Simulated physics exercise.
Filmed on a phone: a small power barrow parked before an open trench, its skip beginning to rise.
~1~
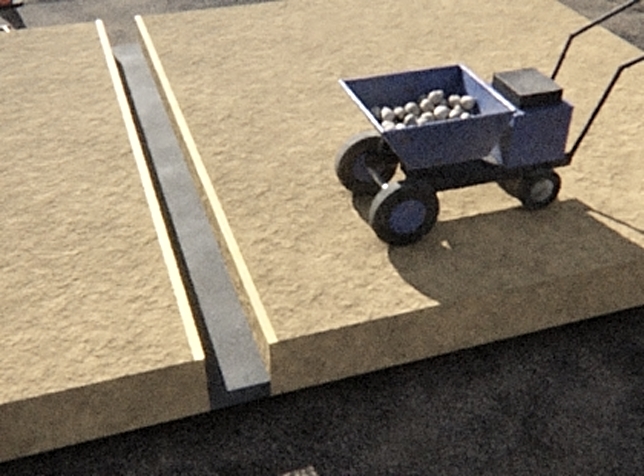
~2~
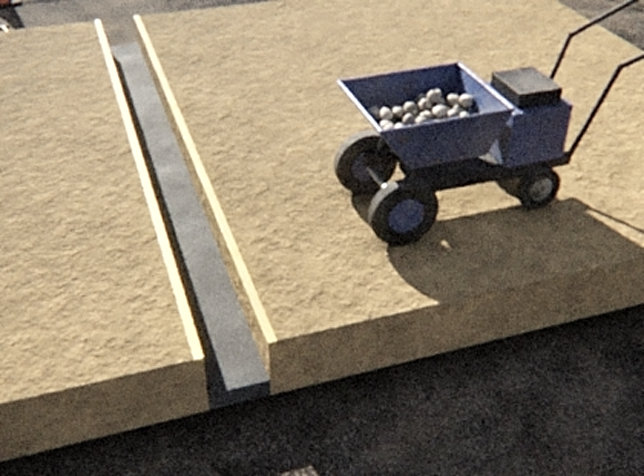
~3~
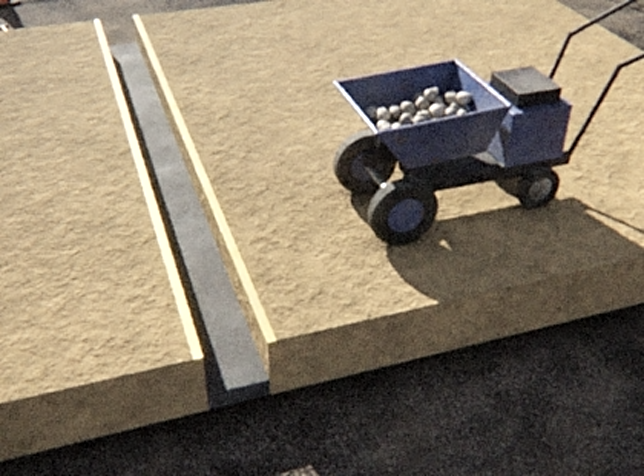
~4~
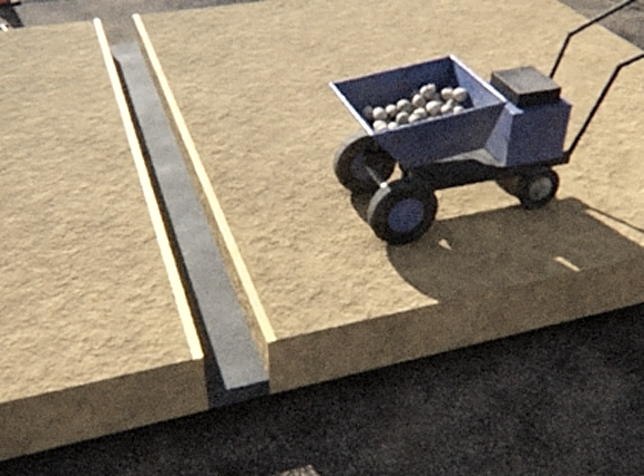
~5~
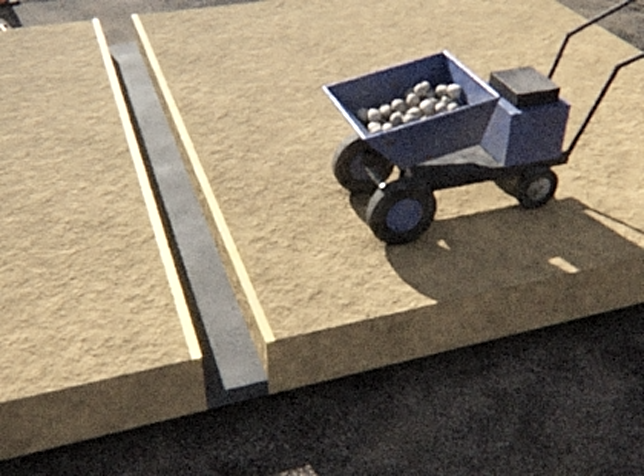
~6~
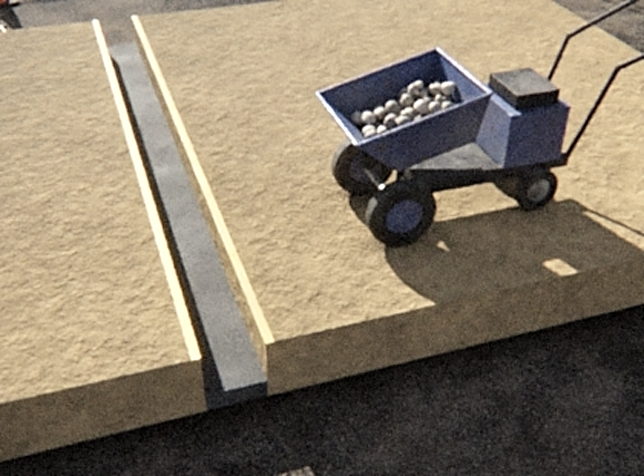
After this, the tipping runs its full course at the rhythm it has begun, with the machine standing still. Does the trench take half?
In the trench: Only the smaller part.
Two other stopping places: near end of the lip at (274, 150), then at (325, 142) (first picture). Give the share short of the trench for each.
Near 0 % and 0 %.
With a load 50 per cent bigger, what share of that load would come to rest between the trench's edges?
Near 20 %.
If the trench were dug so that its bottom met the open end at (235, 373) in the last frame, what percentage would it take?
About 10 per cent.
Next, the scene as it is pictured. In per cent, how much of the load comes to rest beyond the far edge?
Roughly 0 in a hundred.
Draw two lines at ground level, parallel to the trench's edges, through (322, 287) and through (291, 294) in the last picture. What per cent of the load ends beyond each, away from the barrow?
About 90 and 50 per cent.
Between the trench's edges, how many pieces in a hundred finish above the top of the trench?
Some 0 per cent.
Soon, skip tipped steeply; all in the skip.
A while on, skip tipped steeply; nearly all in the skip; a small part short of the trench; a stray few falling.
Towards the end, skip tipped right over; about a quarter in the skip; about two thirds short of the trench; a small part in or heaped over the trench.
Finally, skip tipped right over; a small part in the skip; most short of the trench; a small part in or heaped over the trench; none beyond it.
